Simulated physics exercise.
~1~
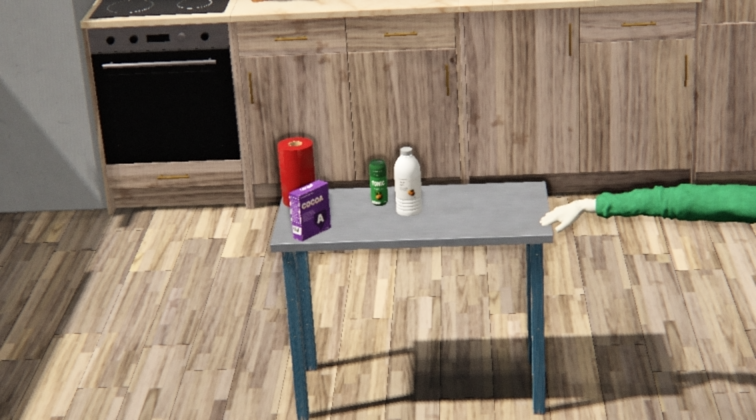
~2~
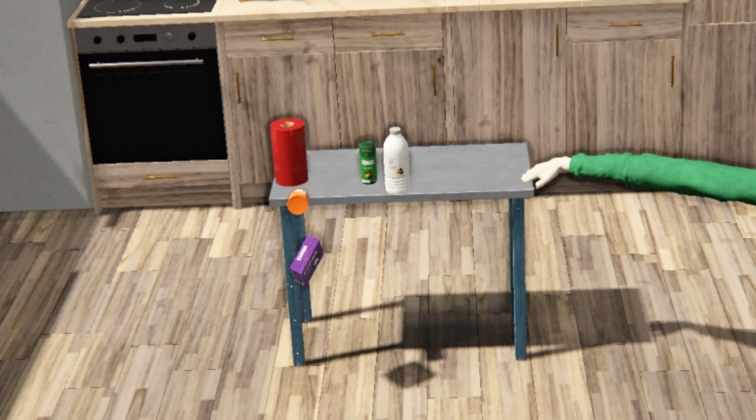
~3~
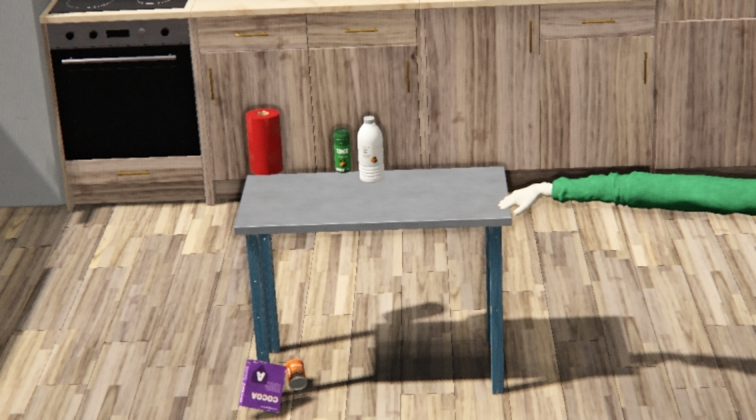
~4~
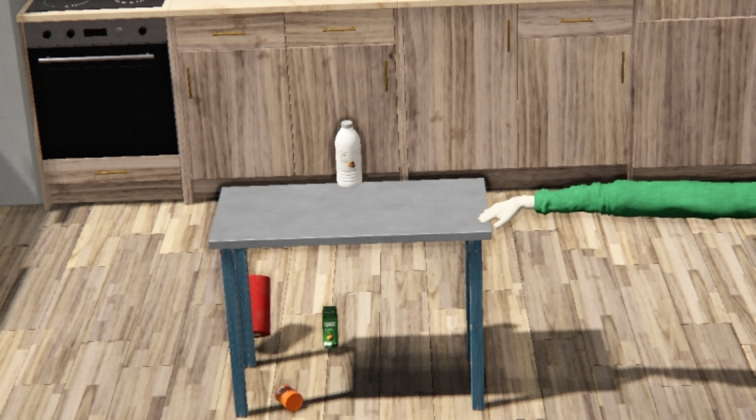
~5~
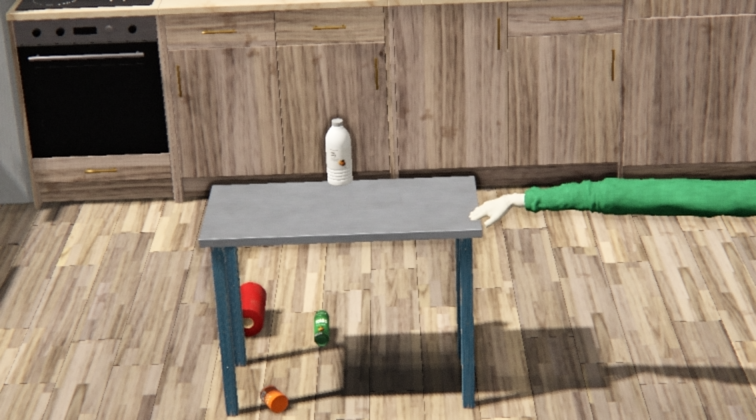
A green-sleeved arm with a pale hand reaches in from the right to a small grey table with blue legs, seen from slightly above in a wood-floored kitchen with an oven at the left. On the table stand a red roll and a purple cocoa packet at the left, with a green can and a white bottle nearer the middle. The packet tumbles off the front edge and an orange tin drops with it, both reaching the floor. The others end up at the back edge, then the red roll and green can fall behind the table. Finally they lie on the floor with the orange tin, while the white bottle still stands upright at the back edge.
